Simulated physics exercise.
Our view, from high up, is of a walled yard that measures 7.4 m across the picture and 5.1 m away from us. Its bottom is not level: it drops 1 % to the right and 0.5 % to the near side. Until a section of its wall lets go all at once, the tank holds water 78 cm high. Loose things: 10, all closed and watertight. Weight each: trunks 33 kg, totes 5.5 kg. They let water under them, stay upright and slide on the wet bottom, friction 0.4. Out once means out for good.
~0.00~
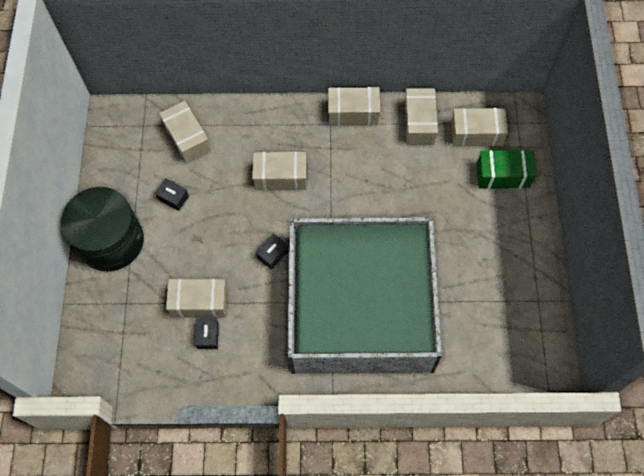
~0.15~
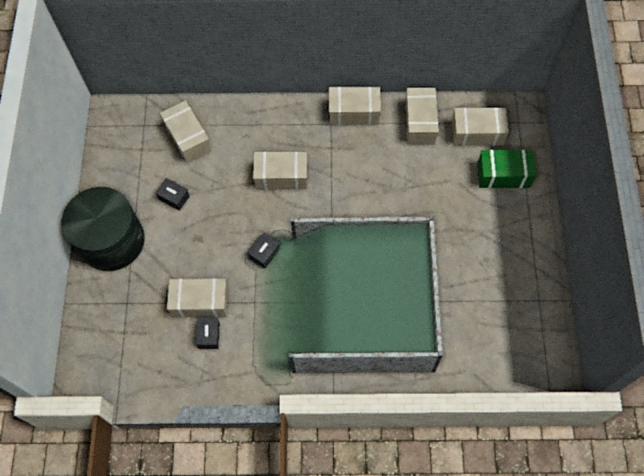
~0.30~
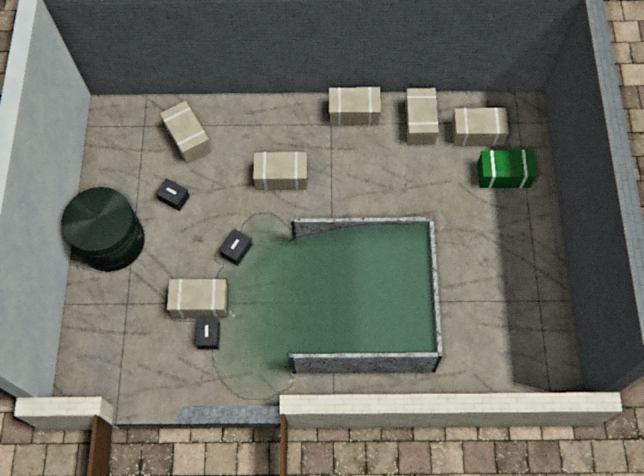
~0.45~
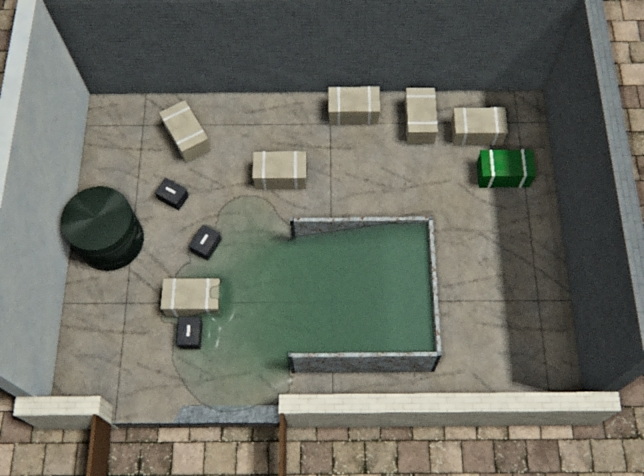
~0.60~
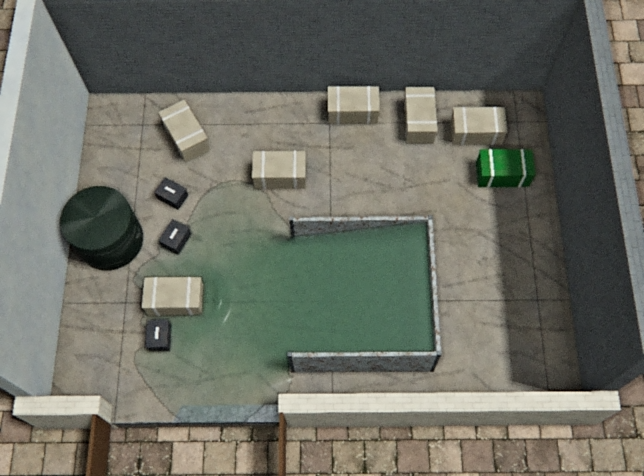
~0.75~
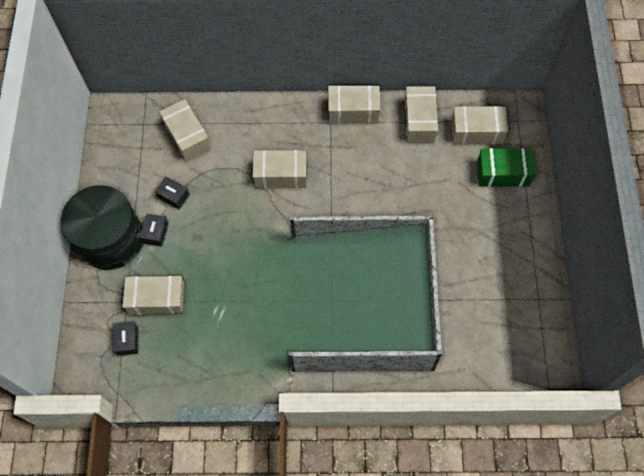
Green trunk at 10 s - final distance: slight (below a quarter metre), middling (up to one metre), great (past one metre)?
Slight.
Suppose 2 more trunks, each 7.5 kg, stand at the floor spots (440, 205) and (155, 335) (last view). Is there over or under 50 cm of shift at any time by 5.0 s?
In turn: Less, more.
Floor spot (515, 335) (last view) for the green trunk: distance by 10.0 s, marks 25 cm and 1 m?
By that time it keeps its spot.
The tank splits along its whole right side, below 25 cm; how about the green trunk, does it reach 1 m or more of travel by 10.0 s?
So, for the green trunk: It is carried a long way.
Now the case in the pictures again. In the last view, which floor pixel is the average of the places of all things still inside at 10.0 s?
Near (388, 169).
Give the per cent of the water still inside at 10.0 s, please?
Around 60 per cent of the water is still in there.
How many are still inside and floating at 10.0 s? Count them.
It comes to 0 of them.
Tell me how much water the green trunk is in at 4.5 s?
About 0 cm.
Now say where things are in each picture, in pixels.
The green trunk at (508, 164) rests on the ground; water covers 3.7 m2; 0 of 10 have shifted, in the first picture.
The green trunk at (509, 163), on the bottom; water covers 4.8 m2; 1 of 10 have shifted, in the second picture.
The green trunk at (509, 163), on the bottom; water covers 6.3 m2; 1 of 10 have shifted, in the third picture.
The green trunk at (508, 163), on the bottom; water covers 7.9 m2; 3 of 10 have shifted, in the fourth picture.
The green trunk at (507, 162), on the bottom; 9.9 m2 under water; 3 of 10 have shifted, in the fifth picture.
The green trunk at (508, 162) rests on the ground; water covers 11.8 m2; 3 of 10 have shifted, in the sixth picture.
After 2.0 s the green trunk is near (508, 162), 0.0 m from its start, aground; 0 of 10 are out; 4 afloat.
After 4.5 s the green trunk is near (508, 162), 0.0 m from its start, aground; 0 of 10 are out; 4 afloat.
After 7.0 s the green trunk is near (508, 162), 0.0 m from its start, aground; 2 of 10 are out; 2 afloat.
After 10.0 s the green trunk is near (508, 162), 0.0 m from its start, aground; 2 of 10 are out; 0 afloat.
